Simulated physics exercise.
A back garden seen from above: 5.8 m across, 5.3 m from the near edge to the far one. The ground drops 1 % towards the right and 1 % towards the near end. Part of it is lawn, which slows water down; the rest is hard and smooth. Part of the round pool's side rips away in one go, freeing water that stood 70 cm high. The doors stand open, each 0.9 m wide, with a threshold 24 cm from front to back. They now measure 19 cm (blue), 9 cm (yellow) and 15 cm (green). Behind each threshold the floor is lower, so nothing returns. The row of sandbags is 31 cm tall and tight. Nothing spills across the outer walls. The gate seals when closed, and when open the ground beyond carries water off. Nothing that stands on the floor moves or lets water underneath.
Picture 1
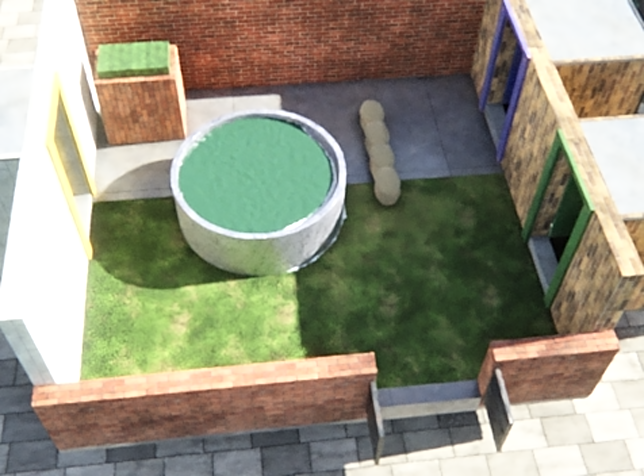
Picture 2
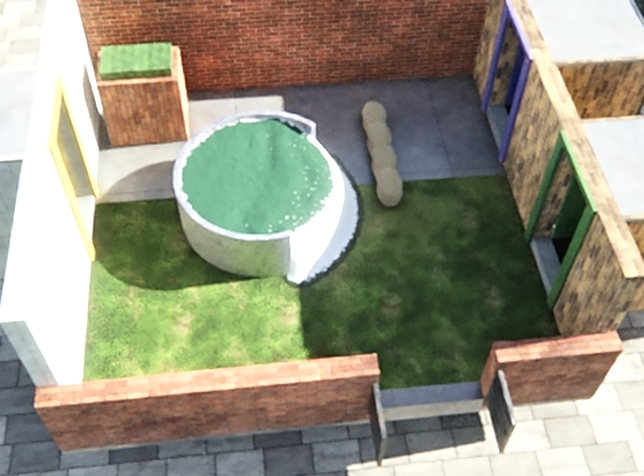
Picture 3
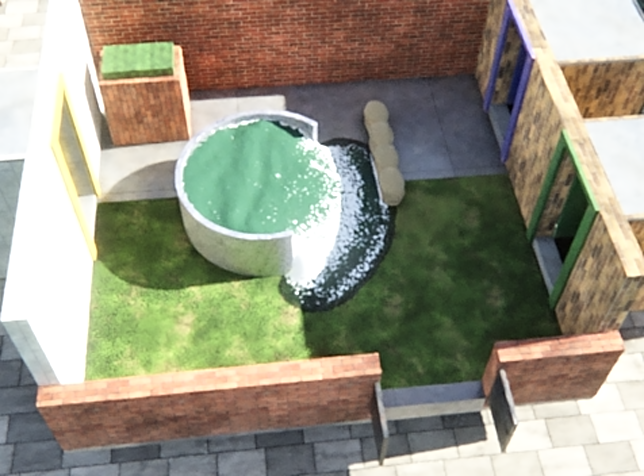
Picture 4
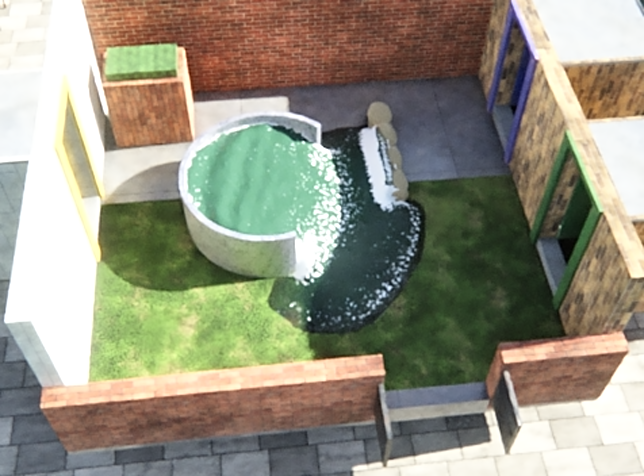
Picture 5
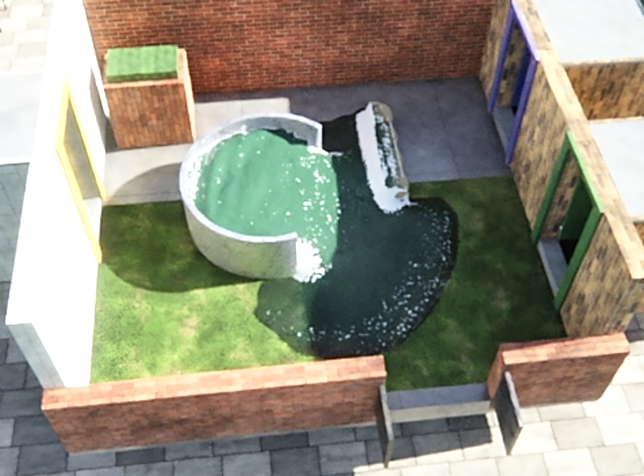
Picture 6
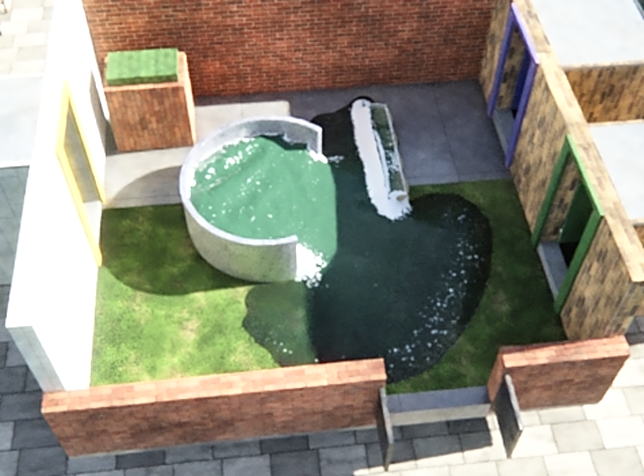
In a walled back garden seen from above, part of a round pool's right side breaks open, and green water pours out, swirls around a pale rounded barrier, and spreads in a dark sheet over paving and lawn.
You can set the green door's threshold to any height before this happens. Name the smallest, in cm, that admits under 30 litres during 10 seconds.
Close to 20 cm is just enough.
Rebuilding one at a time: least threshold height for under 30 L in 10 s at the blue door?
Roughly 8.5 cm at blue.
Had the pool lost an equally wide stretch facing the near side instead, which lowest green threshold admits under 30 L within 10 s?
Some 9.0 cm.
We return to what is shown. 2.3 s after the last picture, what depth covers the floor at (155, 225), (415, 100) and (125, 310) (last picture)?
In that order: 0, 3 and 0 cm.
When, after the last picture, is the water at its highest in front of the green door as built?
Near 1.0 s.
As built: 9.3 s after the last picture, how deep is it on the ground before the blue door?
About 7.0 cm.
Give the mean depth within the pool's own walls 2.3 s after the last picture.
Some 13 cm.
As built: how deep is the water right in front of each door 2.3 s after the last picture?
In cm: Blue 11, yellow 0, green 23.
Then, 0.7 s after the last picture water covers 50 % of the floor, deepest (41 cm) near (376, 194); 22 cm at the green door, 0 litres in over its 15 cm threshold.
Then, 2.3 s after the last picture water covers 70 % of the floor, deepest (26 cm) near (579, 376); 23 cm at the green door, 56 litres in over its 15 cm threshold.
Then, 9.3 s after the last picture water covers 95 % of the floor, deepest (11 cm) near (549, 288); 11 cm at the green door, 72 litres in over its 15 cm threshold.
At the green door as built, the water peaked near 29 cm, 1.1 s after the last picture.
Run again over the same 10 s with other heights there, 61 litres in over 16 cm, 19 litres over 21.5 cm. The limit of 30 litres is kept from about 20 cm up.
